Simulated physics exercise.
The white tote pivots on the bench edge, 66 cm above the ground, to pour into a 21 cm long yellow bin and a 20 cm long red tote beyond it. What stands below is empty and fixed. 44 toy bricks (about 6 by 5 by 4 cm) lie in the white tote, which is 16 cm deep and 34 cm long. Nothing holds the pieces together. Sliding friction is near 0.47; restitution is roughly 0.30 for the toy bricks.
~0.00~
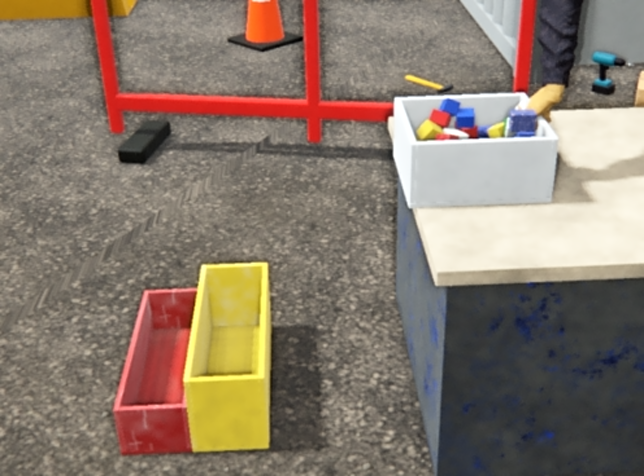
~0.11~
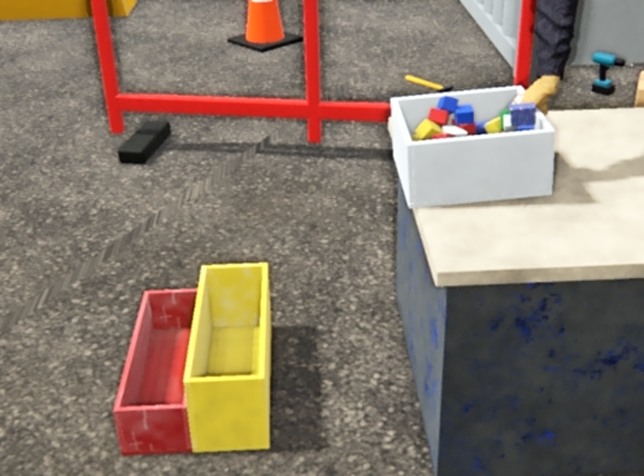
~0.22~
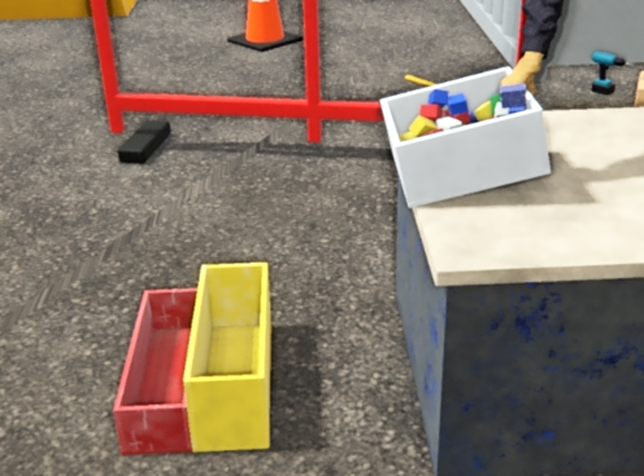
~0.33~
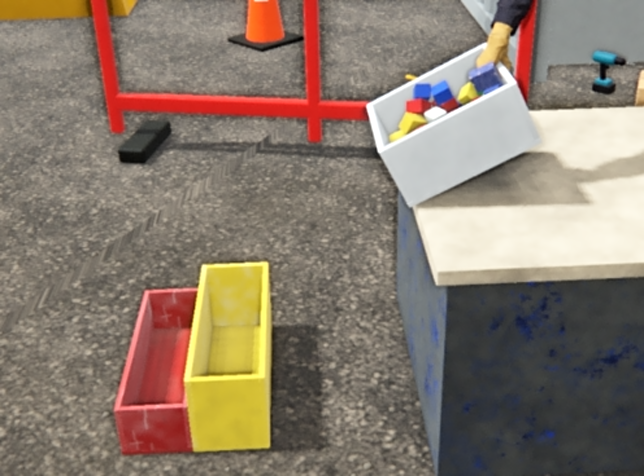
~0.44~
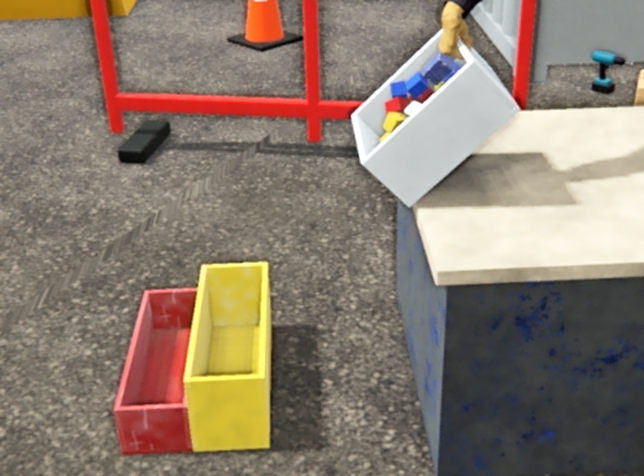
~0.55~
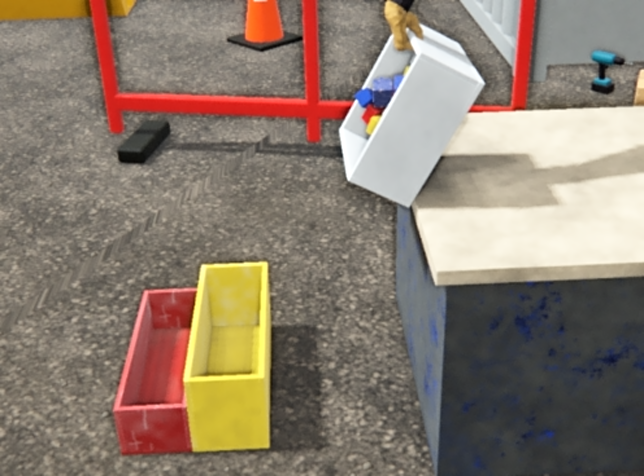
A gloved hand lifted the far end of a white tote of colourful toy bricks, tilting it steeply leftward over the bench edge, while the yellow bin and red tote sat empty on the ground.
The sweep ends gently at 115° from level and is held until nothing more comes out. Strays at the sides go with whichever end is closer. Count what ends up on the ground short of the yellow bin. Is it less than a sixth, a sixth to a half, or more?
Upwards of half of the toy bricks end on the ground short of the yellow bin.
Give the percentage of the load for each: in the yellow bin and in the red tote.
About 40 and 0 per cent.
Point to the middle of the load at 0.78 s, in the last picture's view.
At about (365, 152).
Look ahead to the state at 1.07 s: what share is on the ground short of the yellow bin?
Some 5 per cent by then.
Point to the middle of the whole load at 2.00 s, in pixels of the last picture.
Around (283, 371).
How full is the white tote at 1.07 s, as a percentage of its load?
Some 35 per cent.
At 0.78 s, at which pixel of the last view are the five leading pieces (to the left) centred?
Near (297, 208).
After 0.78 s, tilt 96°; 37 still in the white tote and 7 in the air.
After 1.07 s, tilt 115°; 16 still in the white tote, 7 in the yellow bin, 2 on the ground short of the yellow bin and 19 in the air.
After 1.48 s, tilt 115°; 4 still in the white tote, 17 in the yellow bin, 15 on the ground short of the yellow bin and 8 in the air.
Final count (at 2.00 s), 18 in the yellow bin and 26 on the ground short of the yellow bin. Asked share, 26 of 44, 59 per cent.
